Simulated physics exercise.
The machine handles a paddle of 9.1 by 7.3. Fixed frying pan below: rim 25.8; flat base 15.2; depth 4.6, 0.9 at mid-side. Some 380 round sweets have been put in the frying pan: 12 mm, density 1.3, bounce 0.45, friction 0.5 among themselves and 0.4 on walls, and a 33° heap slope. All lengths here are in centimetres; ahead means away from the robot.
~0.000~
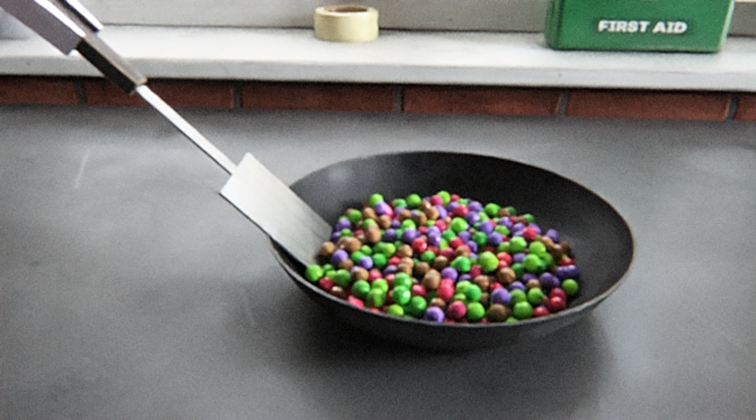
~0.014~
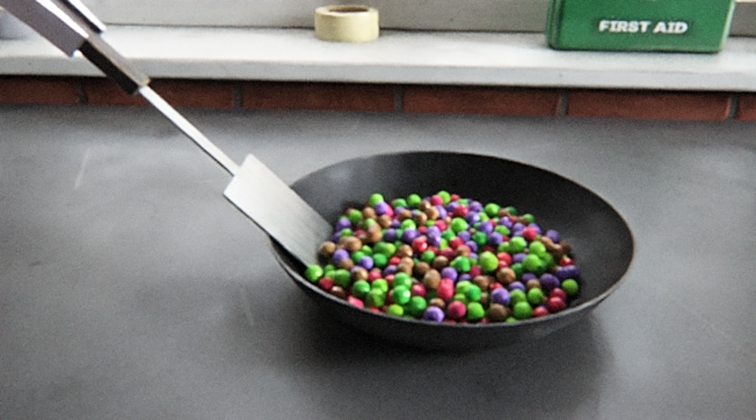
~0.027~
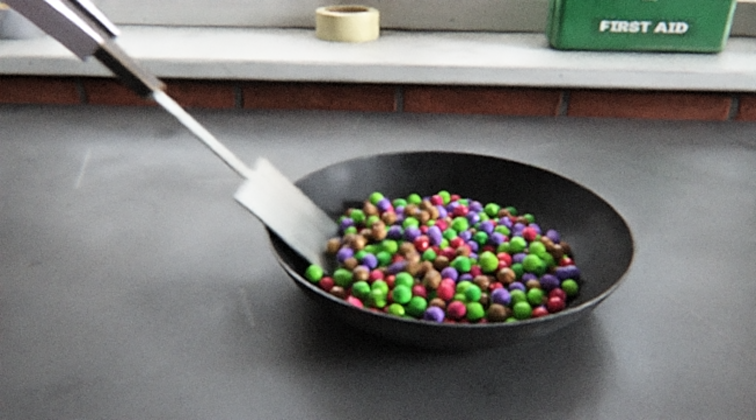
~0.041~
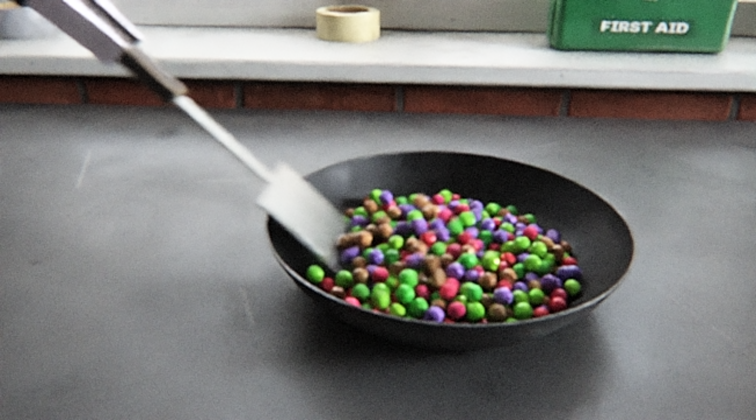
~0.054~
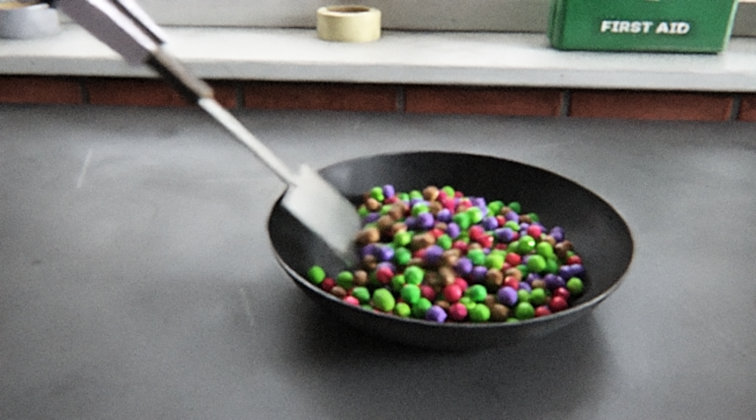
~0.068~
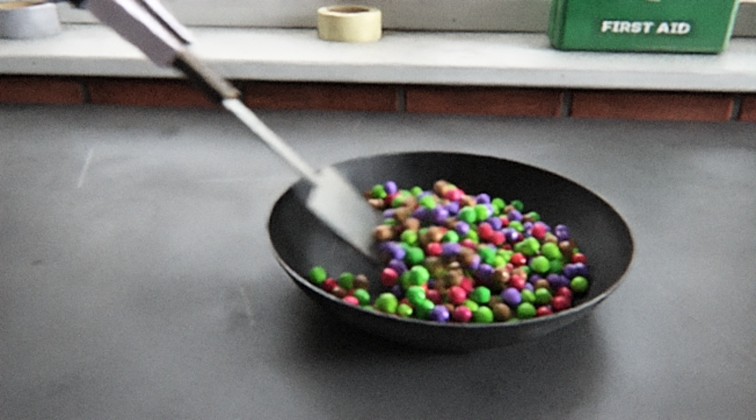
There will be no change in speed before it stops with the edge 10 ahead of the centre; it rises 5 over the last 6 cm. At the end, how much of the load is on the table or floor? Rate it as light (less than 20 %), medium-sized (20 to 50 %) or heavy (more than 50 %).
Rated medium-sized.
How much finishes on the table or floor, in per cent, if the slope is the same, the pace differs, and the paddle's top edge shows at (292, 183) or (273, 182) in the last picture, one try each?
That comes to some 20 and some 15 percent, in that order.
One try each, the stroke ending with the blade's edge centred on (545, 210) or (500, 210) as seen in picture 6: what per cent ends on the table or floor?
15 % and 10 %.
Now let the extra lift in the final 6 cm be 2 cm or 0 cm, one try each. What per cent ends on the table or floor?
I'd put it near 30 in a hundred, then near 35 in a hundred.
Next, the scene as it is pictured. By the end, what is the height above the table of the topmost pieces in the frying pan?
Top of the heap: Roughly 4.0 cm above the table top.
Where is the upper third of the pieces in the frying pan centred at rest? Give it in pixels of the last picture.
It is centred near (503, 229) in the last view.
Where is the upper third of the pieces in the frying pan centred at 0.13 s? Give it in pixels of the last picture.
I'd say close to (518, 229).
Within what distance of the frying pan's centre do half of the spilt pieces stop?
The answer is around 64 cm.
After 0.10 s, sloping 45°, highest piece 6 above the table; 382 in the frying pan.
After 0.13 s, sloping 45°, highest piece 7 above the table; 382 in the frying pan.
After 0.35 s, sloping 45°, highest piece 23 above the table; 277 in the frying pan, 32 on the table or floor, 73 on the blade or in flight.
After 1.40 s, sloping 45°, highest piece 4 above the table; 277 in the frying pan, 105 on the table or floor.
In the end, 277 in the frying pan, 105 on the table or floor. That is 27 % on the table or floor.
